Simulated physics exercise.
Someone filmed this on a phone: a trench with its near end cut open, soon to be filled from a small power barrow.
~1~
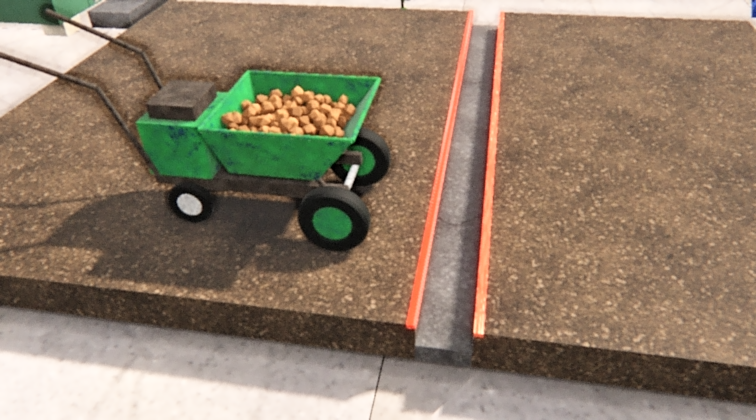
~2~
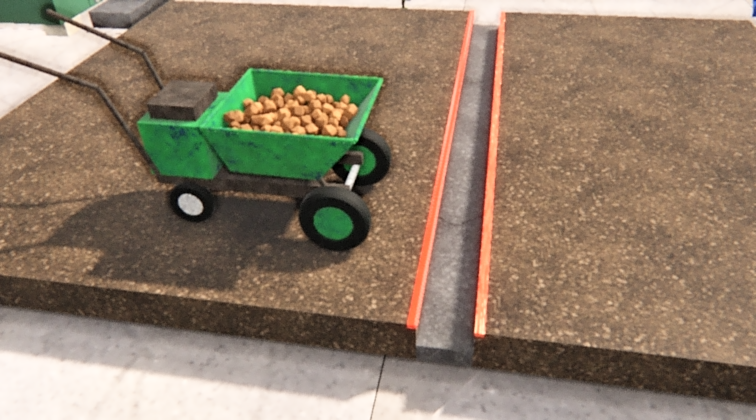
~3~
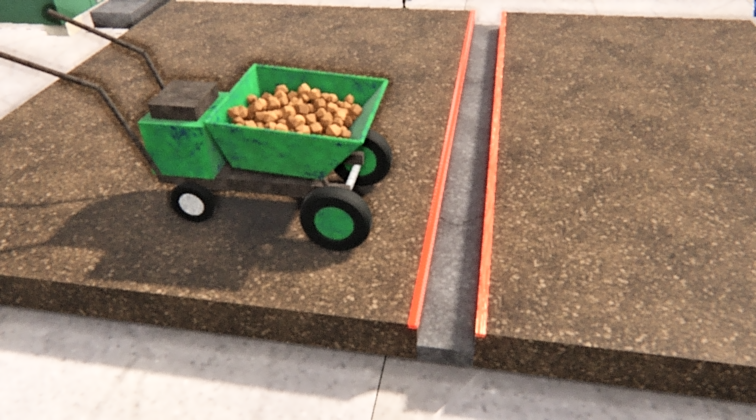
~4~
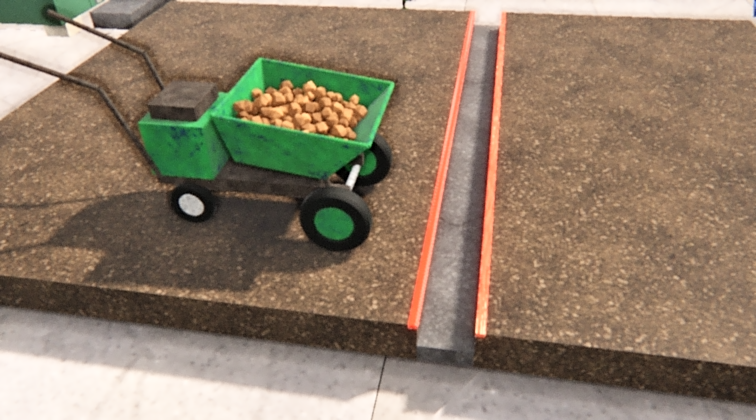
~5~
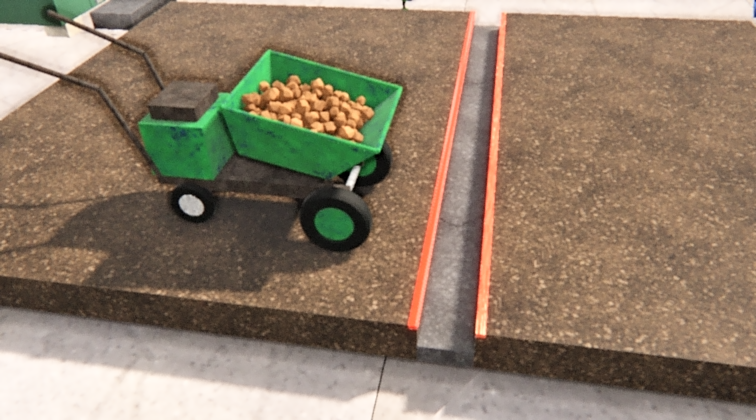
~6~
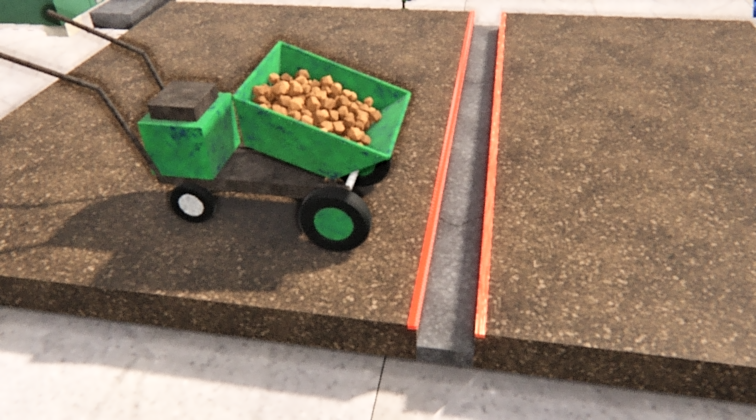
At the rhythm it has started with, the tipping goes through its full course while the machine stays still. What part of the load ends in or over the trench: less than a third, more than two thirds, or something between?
Okay, so the amount in the trench ends beyond the two-thirds mark.
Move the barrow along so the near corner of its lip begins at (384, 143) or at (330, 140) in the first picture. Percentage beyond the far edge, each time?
About 50 % and about 0 %.
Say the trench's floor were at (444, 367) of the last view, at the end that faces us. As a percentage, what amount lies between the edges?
Close to 90 per cent, I reckon.
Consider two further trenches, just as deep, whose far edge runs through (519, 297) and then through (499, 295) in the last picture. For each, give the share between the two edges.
100 % then 90 %, roughly.
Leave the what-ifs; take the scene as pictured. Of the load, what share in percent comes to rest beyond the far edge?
Around 15 %.
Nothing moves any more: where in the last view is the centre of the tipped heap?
Somewhere around (463, 225) in the final view.
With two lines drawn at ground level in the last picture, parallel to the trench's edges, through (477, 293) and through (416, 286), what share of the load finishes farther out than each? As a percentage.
The first comes to 20 per cent, the second to 100 per cent.
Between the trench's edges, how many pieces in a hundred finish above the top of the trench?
Roughly 30 %.
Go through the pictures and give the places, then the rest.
Lip of the skip at (352, 141), level; top of the load at (283, 115), clay clods; first edge of the trench at (419, 286); far edge at (482, 293), the trench under half as wide as the skip, and about half as deep as wide, in the first frame.
Lip of the skip at (354, 142), level; top of the load at (285, 114), in the second frame.
Lip of the skip at (360, 143), tipped barely; top of the load at (289, 112), in the third frame.
Lip of the skip at (368, 147), tipped a little; top of the load at (280, 112), in the fourth frame.
Lip of the skip at (377, 152), tipped a little; top of the load at (276, 108), in the fifth frame.
Lip of the skip at (387, 158), tipped clearly; top of the load at (285, 102); first edge of the trench at (420, 286); far edge at (483, 293), in the sixth frame.
Soon after the last picture, skip tipped steeply; all in the skip.
A little later, skip tipped right over; nearly all in the skip; a small part in or heaped over the trench; a stray few falling.
Later still, skip tipped right over; about a quarter in the skip; about two thirds in or heaped over the trench; a small part beyond it.
By the end, skip tipped right over; a stray few in the skip; a stray few short of the trench; most in or heaped over the trench; about a quarter beyond it.
